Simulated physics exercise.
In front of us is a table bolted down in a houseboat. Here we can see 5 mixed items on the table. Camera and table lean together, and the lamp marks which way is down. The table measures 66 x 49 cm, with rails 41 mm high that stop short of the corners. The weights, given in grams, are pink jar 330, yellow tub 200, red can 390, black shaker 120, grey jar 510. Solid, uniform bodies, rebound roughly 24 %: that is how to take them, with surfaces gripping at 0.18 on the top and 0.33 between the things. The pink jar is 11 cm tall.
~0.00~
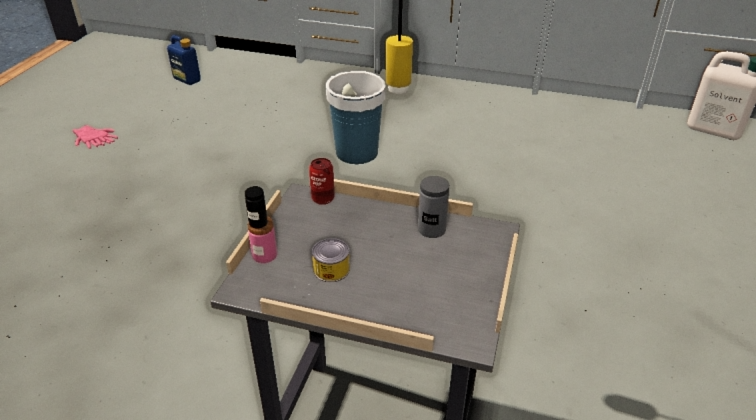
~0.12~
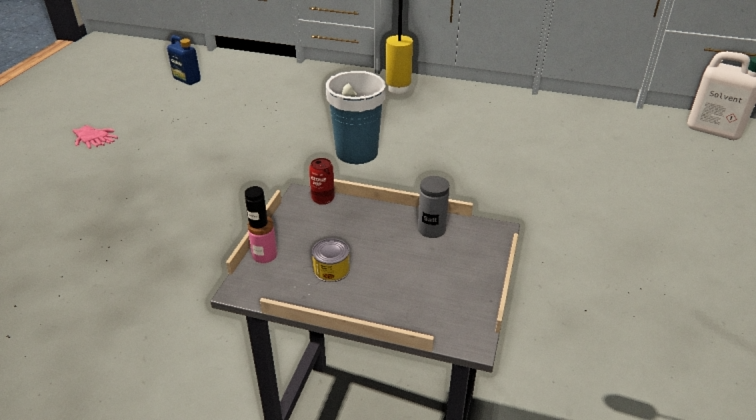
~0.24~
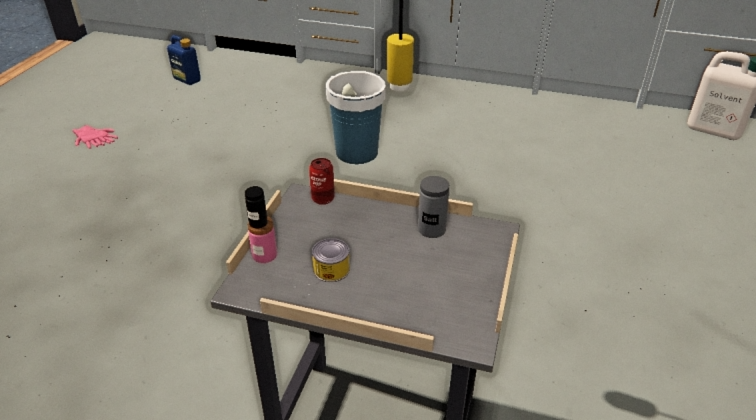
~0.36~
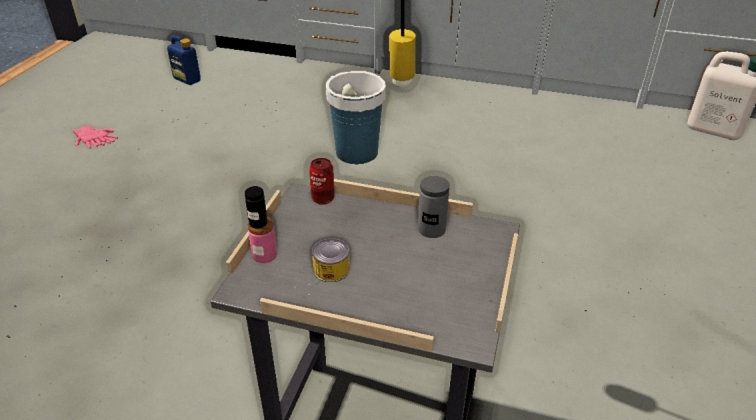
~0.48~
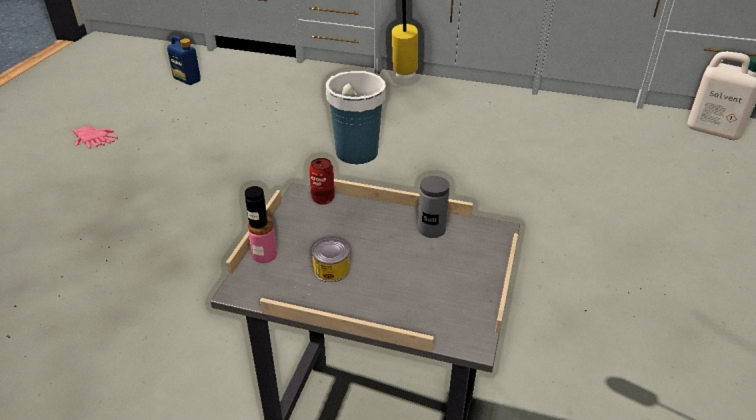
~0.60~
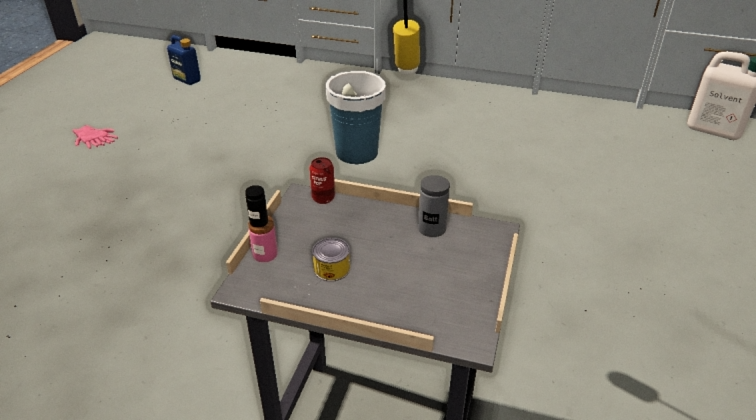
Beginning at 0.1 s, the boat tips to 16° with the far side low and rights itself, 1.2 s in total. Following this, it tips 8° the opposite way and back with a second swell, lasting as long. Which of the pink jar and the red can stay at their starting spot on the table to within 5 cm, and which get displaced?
The pink jar gets displaced; the red can stays.
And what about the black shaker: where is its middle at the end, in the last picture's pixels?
It ends up near (280, 175).
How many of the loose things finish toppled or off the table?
It comes to 0.
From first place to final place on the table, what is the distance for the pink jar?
Displacement: Approx. 15 cm.
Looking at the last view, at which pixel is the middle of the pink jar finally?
It stops at about (285, 206).
By 0.80 s, heel 15°, far side down; pink jar 4 cm from its spot near (268, 231); black shaker 4 cm from its spot; grey jar 4 cm from its spot.
By 0.90 s, heel 12°, far side down; pink jar 6 cm from its spot near (273, 224); red can 2 cm from its spot near (322, 179); black shaker 6 cm from its spot.
By 1.10 s, heel 4°, far side down; pink jar 12 cm from its spot near (282, 210); red can 2 cm from its spot near (322, 179); black shaker 12 cm from its spot.
When it is over (3.0 s), not toppled but over 5 cm from the start, pink jar, yellow tub and black shaker; the other 2 within 5 cm of the start. End places, in pixels of the last picture, pink jar near (285, 206), red can near (322, 179).
